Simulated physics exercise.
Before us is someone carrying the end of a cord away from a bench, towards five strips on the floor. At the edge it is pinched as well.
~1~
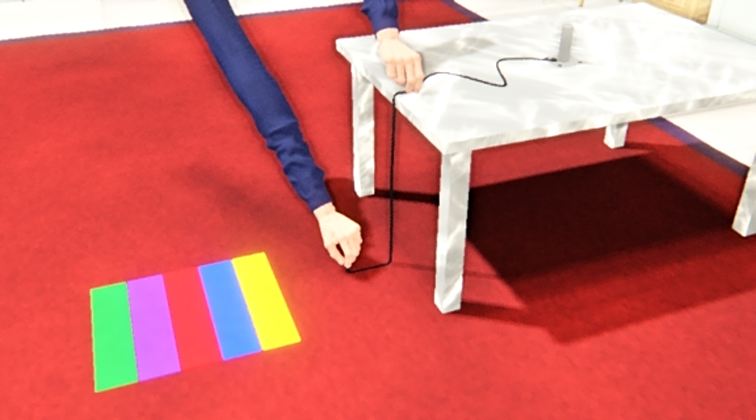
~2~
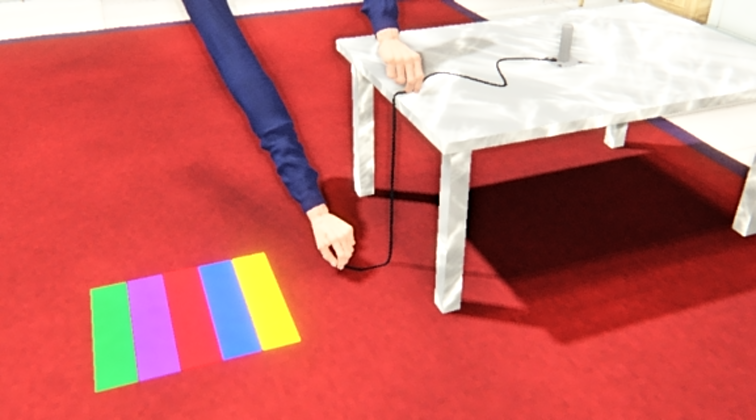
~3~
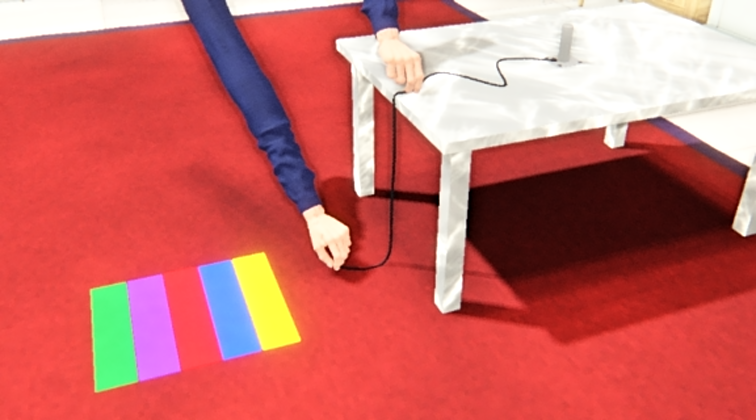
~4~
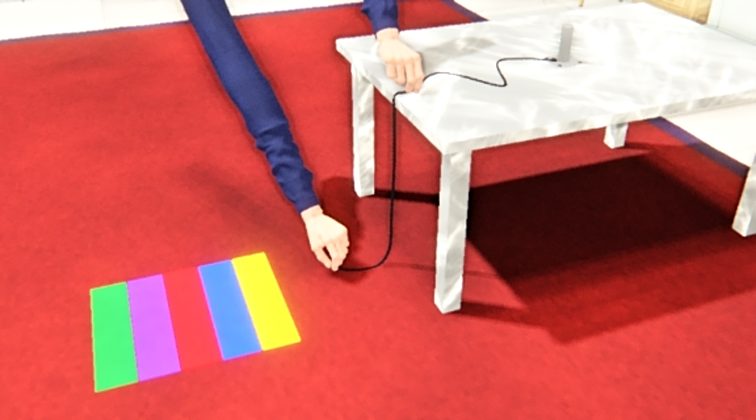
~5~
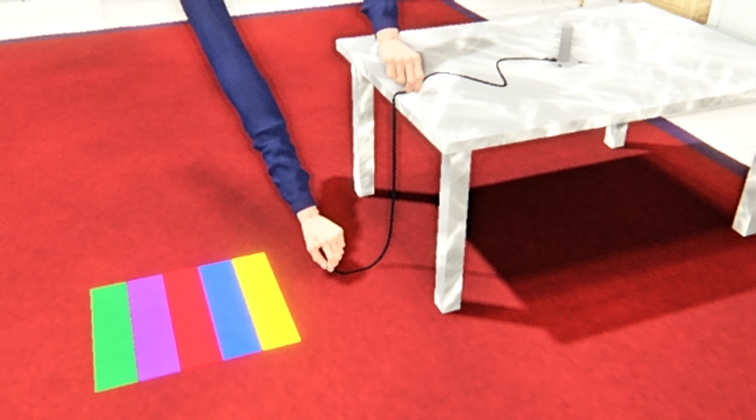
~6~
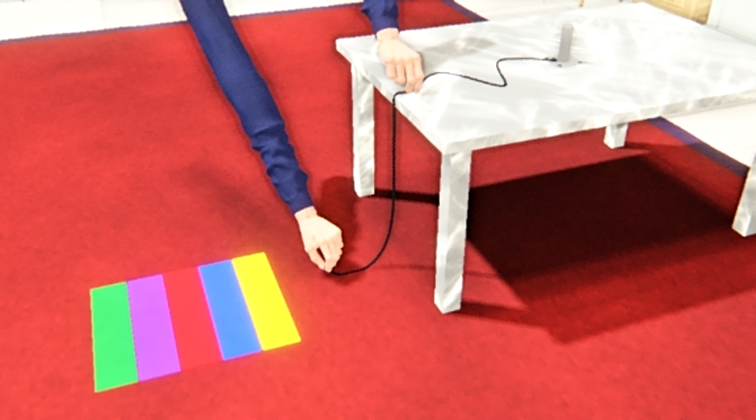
A hand in a dark blue sleeve draws the end of a thin black cord slowly left, just above a red carpet, seen from above by a still camera. Another hand pinches the cord at the edge of a white bench on the right, while green, purple, red, blue and yellow strips lie at lower left. The lower hand shifts only slightly, and the hanging cord bends into a softer curve.
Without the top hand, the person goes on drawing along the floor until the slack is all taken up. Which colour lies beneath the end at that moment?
Green.
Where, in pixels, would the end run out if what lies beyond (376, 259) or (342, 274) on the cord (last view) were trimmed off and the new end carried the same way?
In that order: (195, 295) and (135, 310).
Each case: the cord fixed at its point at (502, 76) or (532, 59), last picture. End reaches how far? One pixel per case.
Estimates in sequence: (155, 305) then (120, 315).
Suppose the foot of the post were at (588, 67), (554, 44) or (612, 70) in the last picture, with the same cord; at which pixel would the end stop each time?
The first try gives (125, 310), the second (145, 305) and the third (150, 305).
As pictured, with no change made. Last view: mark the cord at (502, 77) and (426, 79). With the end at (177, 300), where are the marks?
The first one ends up at (472, 80) and the second one at (383, 129).
Soon after, end near (177, 300); over red.
After that, end near (134, 310); over purple.
At the stop, end near (108, 315); over green. Over green.
